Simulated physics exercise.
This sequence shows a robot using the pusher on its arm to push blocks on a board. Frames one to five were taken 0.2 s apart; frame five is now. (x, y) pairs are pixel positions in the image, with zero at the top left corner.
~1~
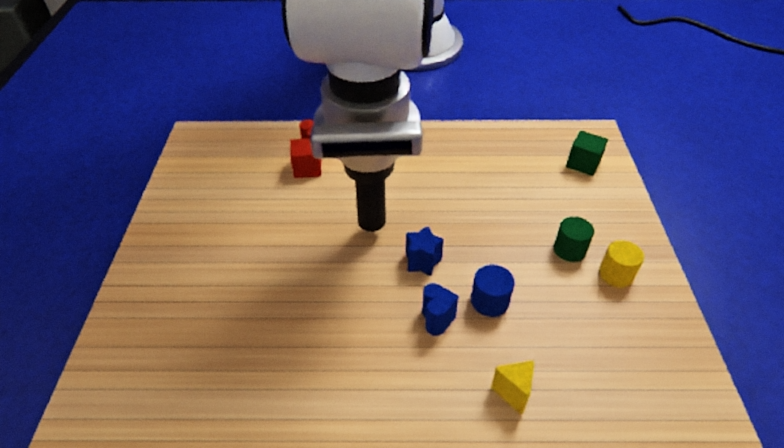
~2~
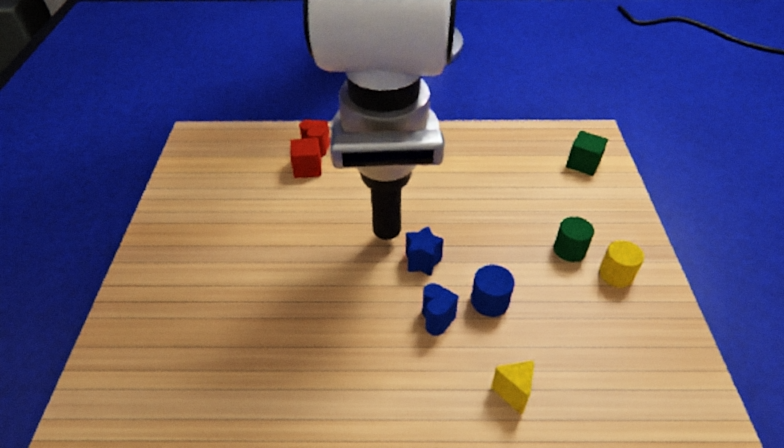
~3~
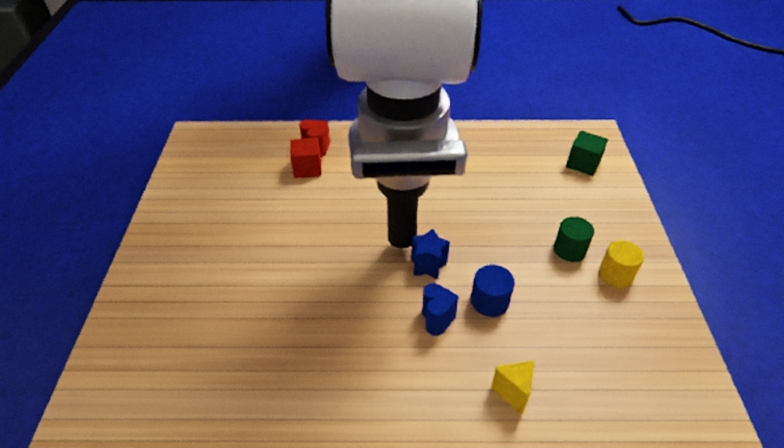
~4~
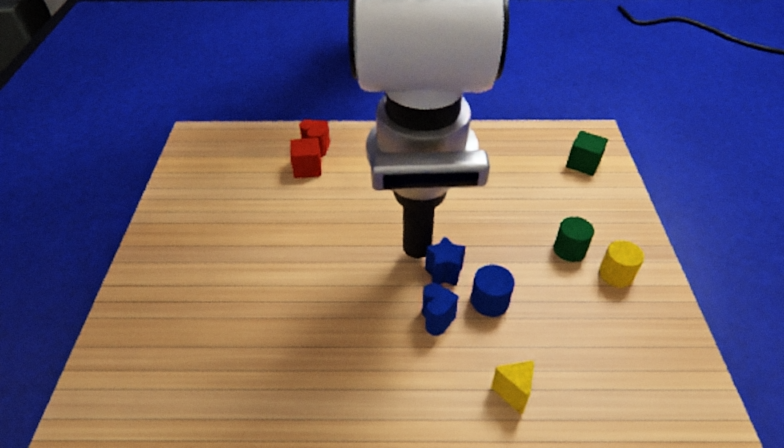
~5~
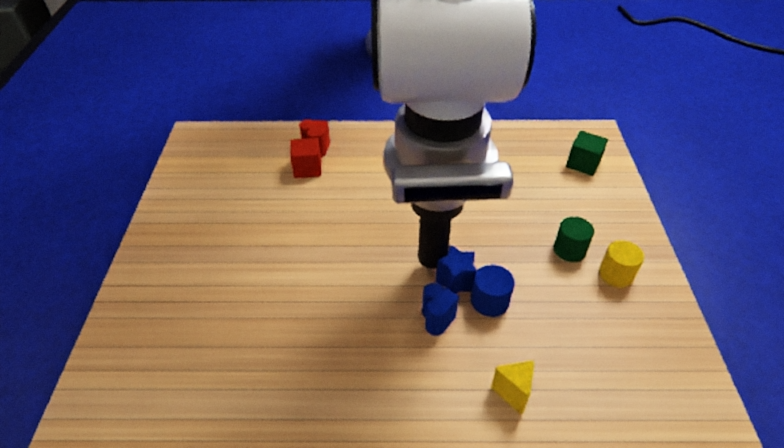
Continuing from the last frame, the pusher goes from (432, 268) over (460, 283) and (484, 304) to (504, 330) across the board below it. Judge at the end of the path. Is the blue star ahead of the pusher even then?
Yes
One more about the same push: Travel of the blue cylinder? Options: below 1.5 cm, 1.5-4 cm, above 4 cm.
Shift of over 4 cm.
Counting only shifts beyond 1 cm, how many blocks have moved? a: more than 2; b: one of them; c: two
The answer is c.
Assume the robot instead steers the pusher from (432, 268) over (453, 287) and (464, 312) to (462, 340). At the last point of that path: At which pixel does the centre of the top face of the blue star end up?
It should be at about (499, 316).
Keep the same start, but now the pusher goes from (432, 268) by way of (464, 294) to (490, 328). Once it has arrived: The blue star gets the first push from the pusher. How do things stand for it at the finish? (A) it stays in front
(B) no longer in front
That would be A.
The first path, step by step. One third of the way, pusher (461, 273); blue star (489, 277); blue cylinder (527, 297).
Two thirds of the way, pusher (486, 294); blue star (516, 299); blue cylinder (558, 316).
At the end, pusher (507, 320); blue heart-shaped block in place; blue star (539, 326); blue cylinder (577, 326).
